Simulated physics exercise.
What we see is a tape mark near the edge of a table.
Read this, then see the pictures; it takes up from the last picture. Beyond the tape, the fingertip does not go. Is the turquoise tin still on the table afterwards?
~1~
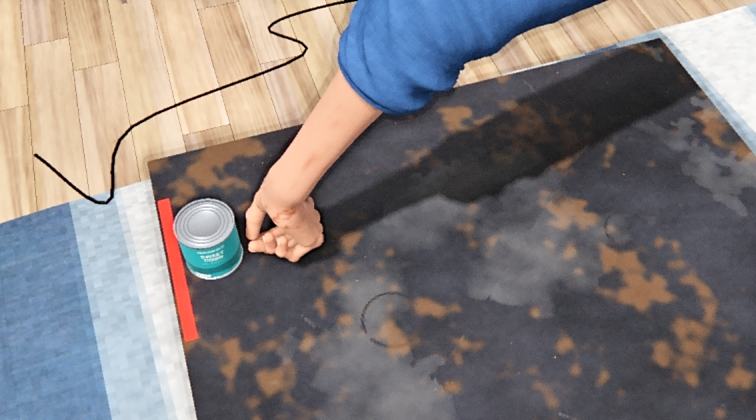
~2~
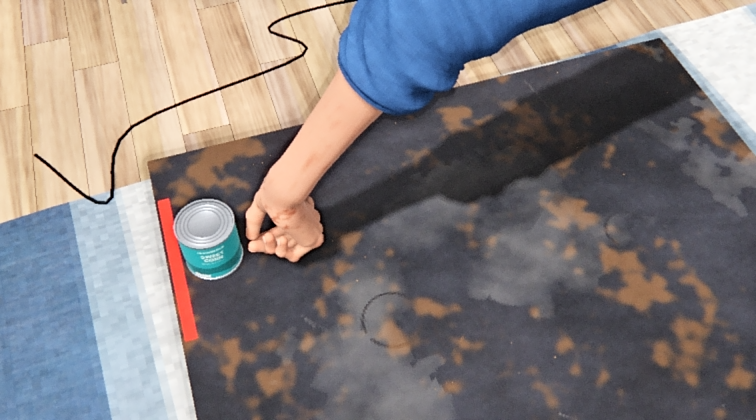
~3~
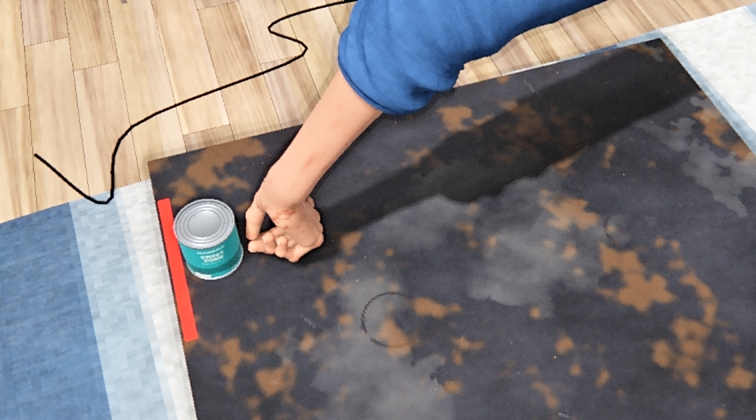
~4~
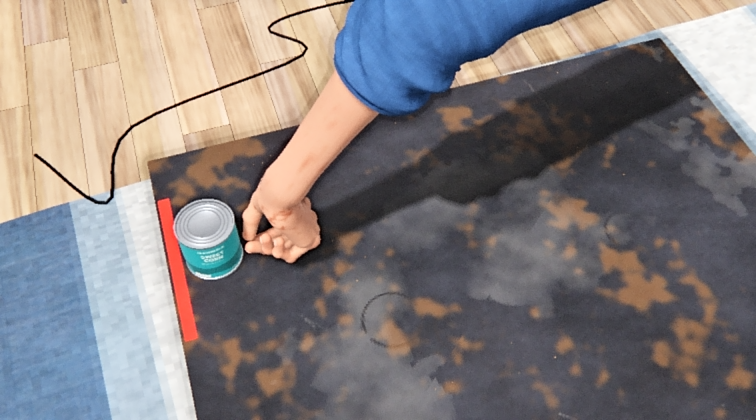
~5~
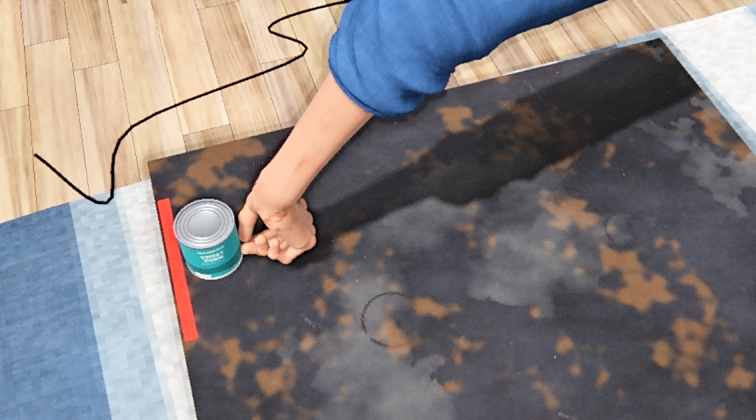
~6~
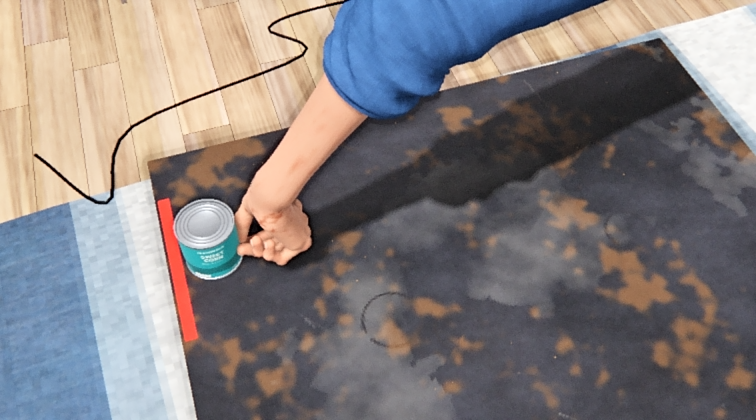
No.
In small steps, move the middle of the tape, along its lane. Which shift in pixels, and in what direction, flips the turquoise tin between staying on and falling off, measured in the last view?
Rightward, near 28 pixels.
Then, 1.04 s on from there, turquoise tin turned 46° from its first pose near (119, 305).
In the end, the turquoise tin goes over the edge.
